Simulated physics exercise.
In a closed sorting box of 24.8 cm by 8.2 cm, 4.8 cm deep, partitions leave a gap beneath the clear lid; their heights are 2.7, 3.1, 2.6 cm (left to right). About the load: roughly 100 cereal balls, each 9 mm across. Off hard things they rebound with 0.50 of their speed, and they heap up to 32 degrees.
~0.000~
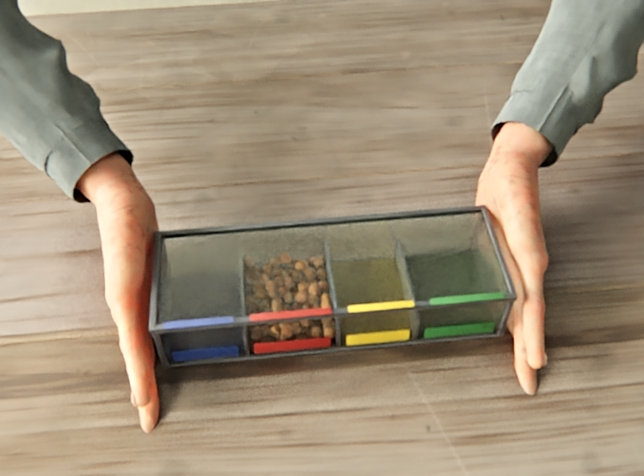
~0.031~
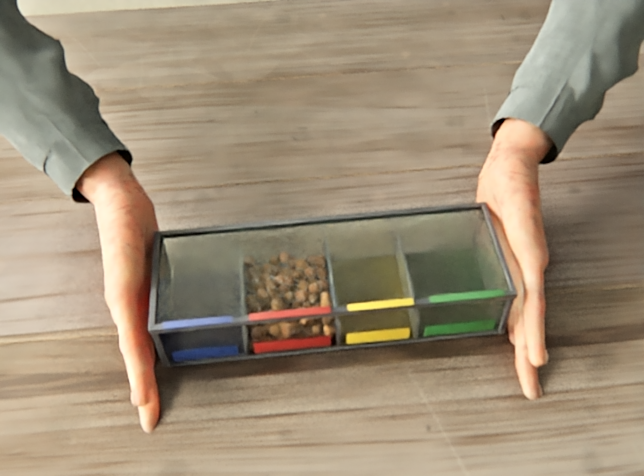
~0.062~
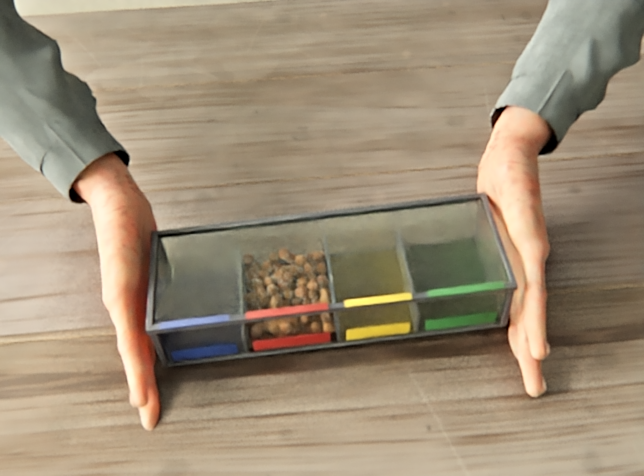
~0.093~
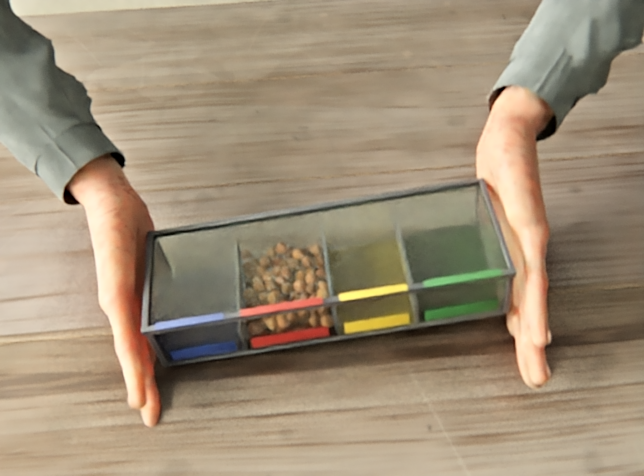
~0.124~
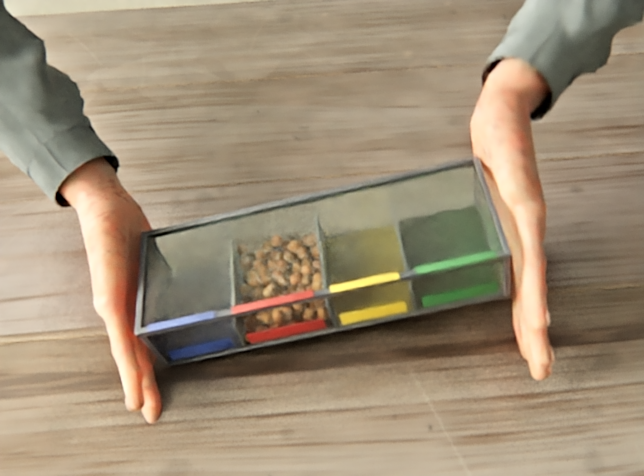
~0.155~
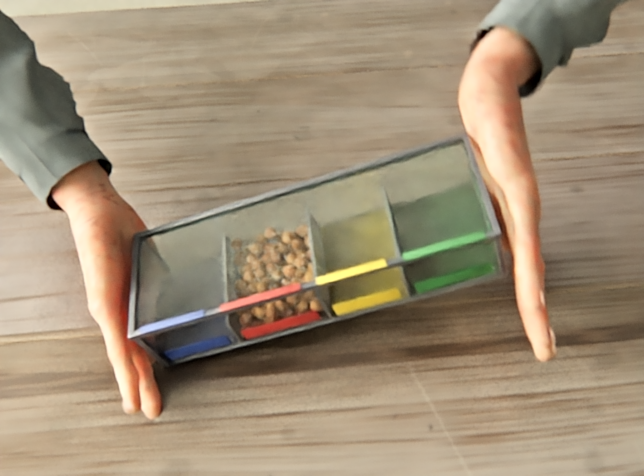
Two hands tilt a clear-lidded box of cereal balls, raising its right end off the table.
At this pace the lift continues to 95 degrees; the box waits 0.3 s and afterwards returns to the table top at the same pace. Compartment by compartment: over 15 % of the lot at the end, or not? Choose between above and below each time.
Red compartment: Above, blue compartment: Above, green compartment: Below, yellow compartment: Below.
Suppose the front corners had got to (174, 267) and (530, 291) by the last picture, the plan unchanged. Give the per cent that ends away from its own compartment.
Estimate: Around 50 %.
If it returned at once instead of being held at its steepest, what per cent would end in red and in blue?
Final amounts, red 45% and blue 55%.
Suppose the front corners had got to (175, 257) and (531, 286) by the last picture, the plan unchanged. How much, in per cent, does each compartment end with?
Red = 65 %; blue = 0 %; green = 30 %; yellow = 5 %.
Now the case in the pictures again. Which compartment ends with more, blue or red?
The blue one.
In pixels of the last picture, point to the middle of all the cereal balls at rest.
In the last view, approximately (219, 326).
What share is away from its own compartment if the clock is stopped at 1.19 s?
Close to 60 per cent, I reckon.
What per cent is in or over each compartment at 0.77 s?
Red 55; blue 45; green 0; yellow 0.
After 0.77 s, tilt 95 degrees; red 55 %, blue 45 %.
After 1.19 s, tilt 54 degrees; red 40 %, blue 60 %.
Then, at 1.68 s, tilt 0 degrees; red 40 %, blue 60 %.
In the end, at 2.1 s, red 40 %, blue 60 %, green 0 %, yellow 0 %.
